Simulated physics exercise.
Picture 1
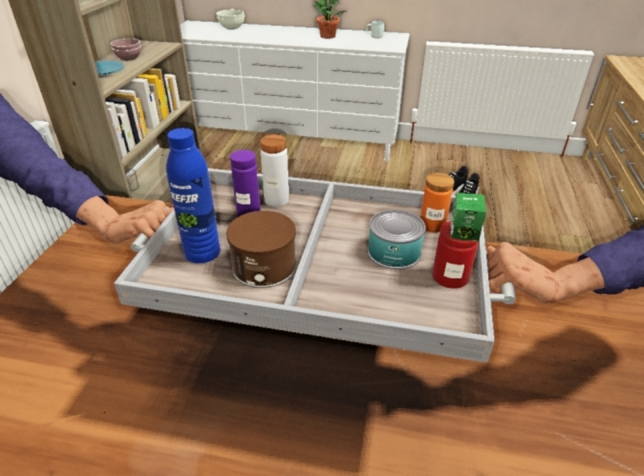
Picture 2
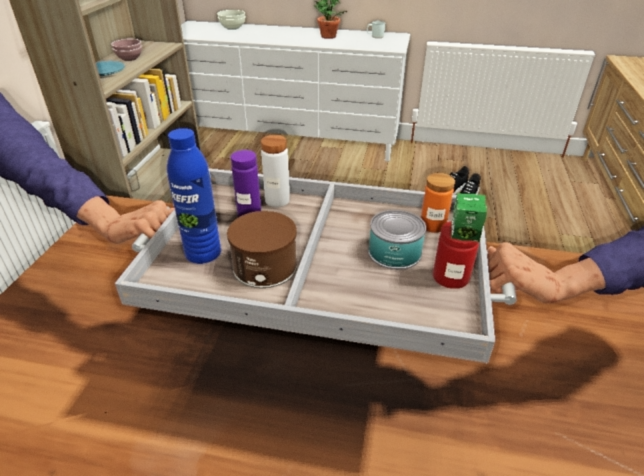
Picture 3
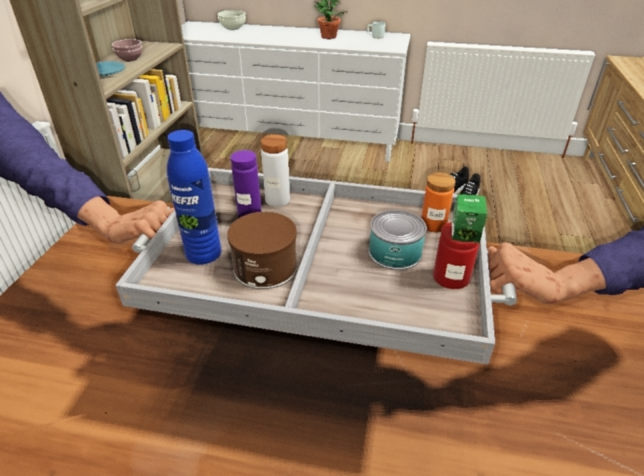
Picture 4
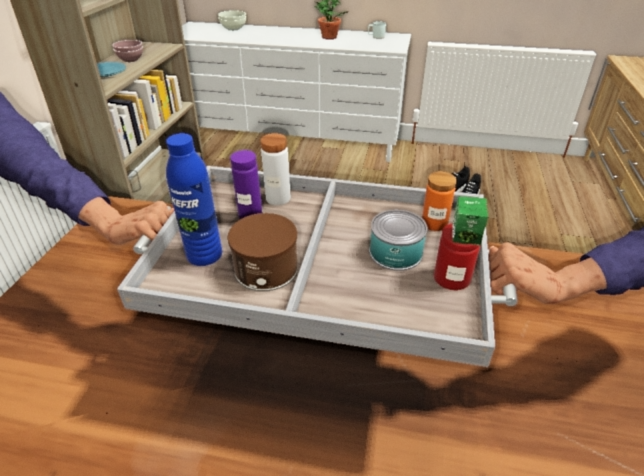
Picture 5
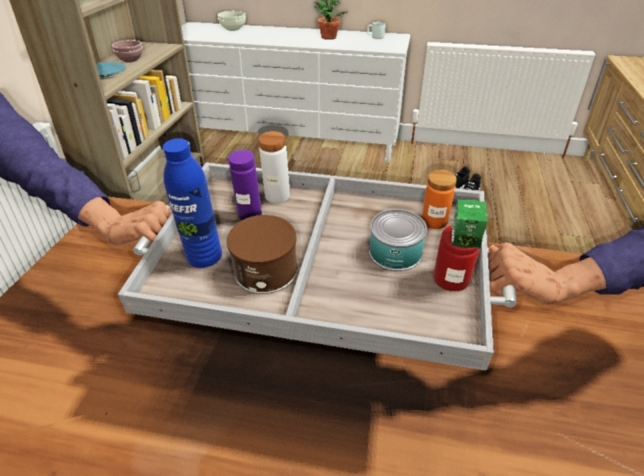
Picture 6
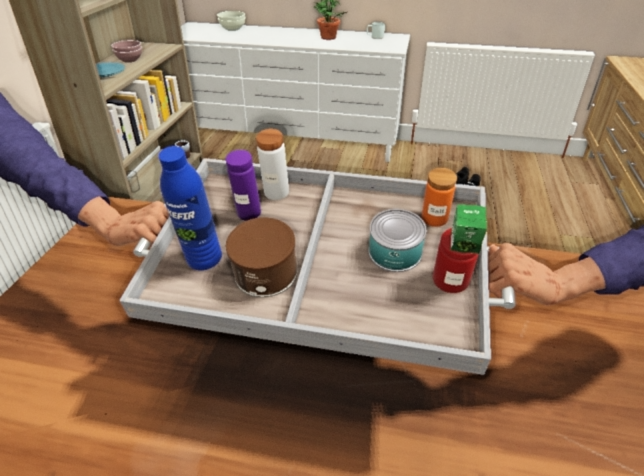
Two hands gradually tilt a tray of containers toward the near edge above a wooden table.
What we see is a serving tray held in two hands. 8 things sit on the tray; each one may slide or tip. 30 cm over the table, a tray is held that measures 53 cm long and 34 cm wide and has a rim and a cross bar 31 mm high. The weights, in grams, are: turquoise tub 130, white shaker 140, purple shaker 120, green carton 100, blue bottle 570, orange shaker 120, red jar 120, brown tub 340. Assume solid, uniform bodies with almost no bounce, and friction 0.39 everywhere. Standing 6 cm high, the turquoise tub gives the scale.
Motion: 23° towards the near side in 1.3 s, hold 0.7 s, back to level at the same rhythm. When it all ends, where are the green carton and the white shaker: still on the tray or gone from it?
The green carton is gone from it, the white shaker is still on the tray.
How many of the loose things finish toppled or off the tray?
The count is 5.
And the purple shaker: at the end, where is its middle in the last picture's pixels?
About (208, 268).
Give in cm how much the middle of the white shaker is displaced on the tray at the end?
Displacement: Approx. 14 cm.
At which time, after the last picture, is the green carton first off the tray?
At about 0.8 s.
Then, 0.80 s later than the last frame, tray tilted 23°, near edge down; green carton and blue bottle now off the tray; white shaker on its side near (264, 213); purple shaker rocked 71° off its seat.
Then, 1.20 s later than the last frame, tray tilted 23°, near edge down; white shaker on its side near (276, 237); purple shaker on its side; red jar on its side.
When it is over, off the tray, green carton and blue bottle; lying over on the tray, white shaker, purple shaker and red jar; not toppled but over 5 cm from the start, turquoise tub, orange shaker and brown tub. In the last view, white shaker near (278, 234).
